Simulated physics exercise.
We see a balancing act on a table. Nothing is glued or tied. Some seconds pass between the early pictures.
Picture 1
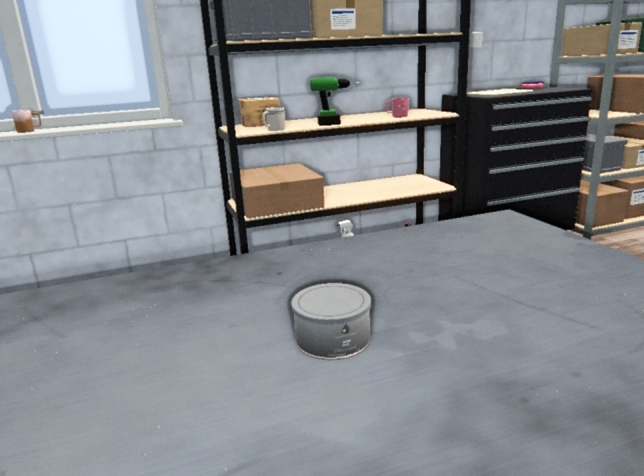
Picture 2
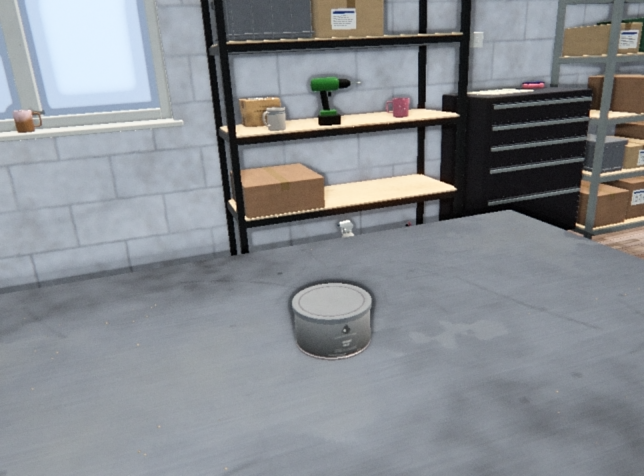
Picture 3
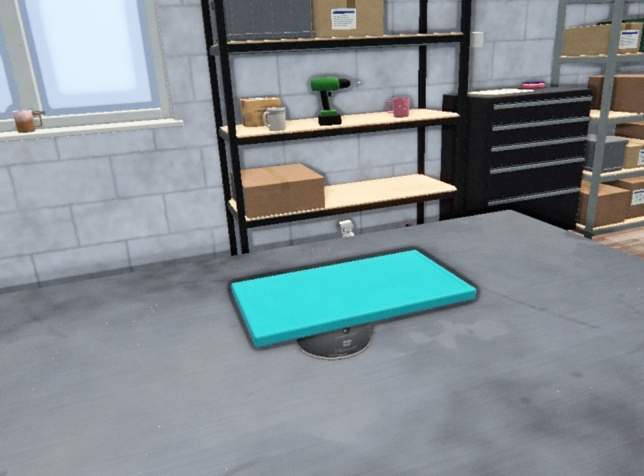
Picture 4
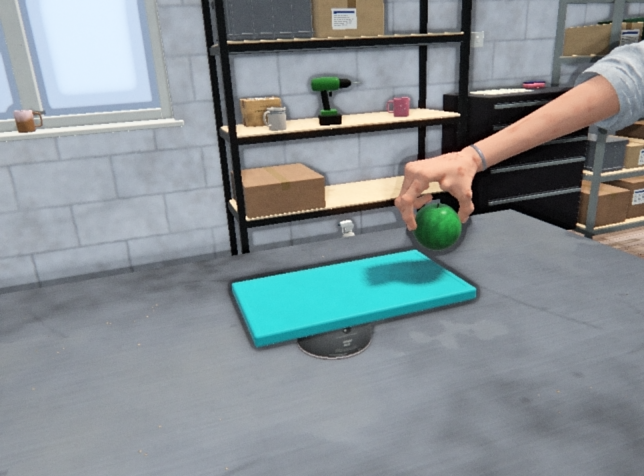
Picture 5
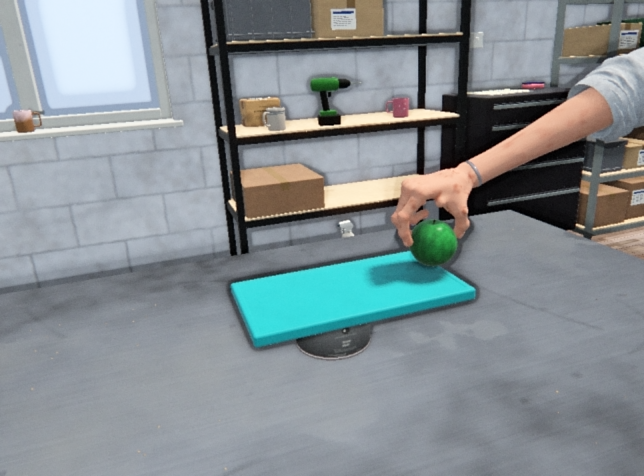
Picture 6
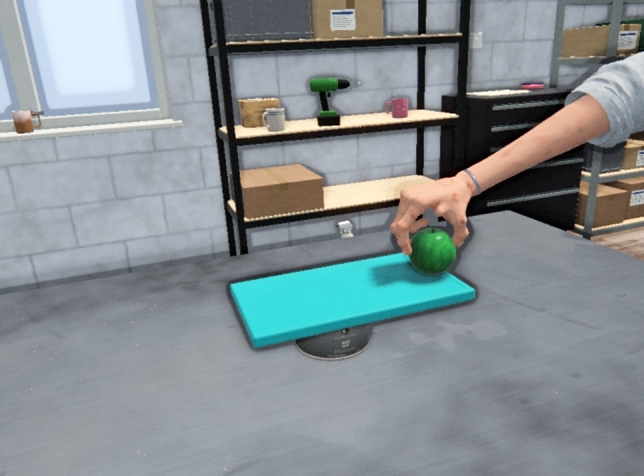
A teal board appears atop a grey tub, then a hand lowers a green apple onto its right end.
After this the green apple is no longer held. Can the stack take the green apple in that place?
Here the stack gives way.
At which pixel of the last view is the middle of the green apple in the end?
Near (487, 290).
Then, 0.40 s later than the last frame, green apple now fallen; turquoise lid tilted by 31°.
Then, 0.60 s later than the last frame, turquoise lid tilted by 23°.
When it is over, fallen, green apple; moved from the start, turquoise lid; grey tub as before. End places, in pixels of the last picture, green apple near (487, 290). The stack loses its balance.
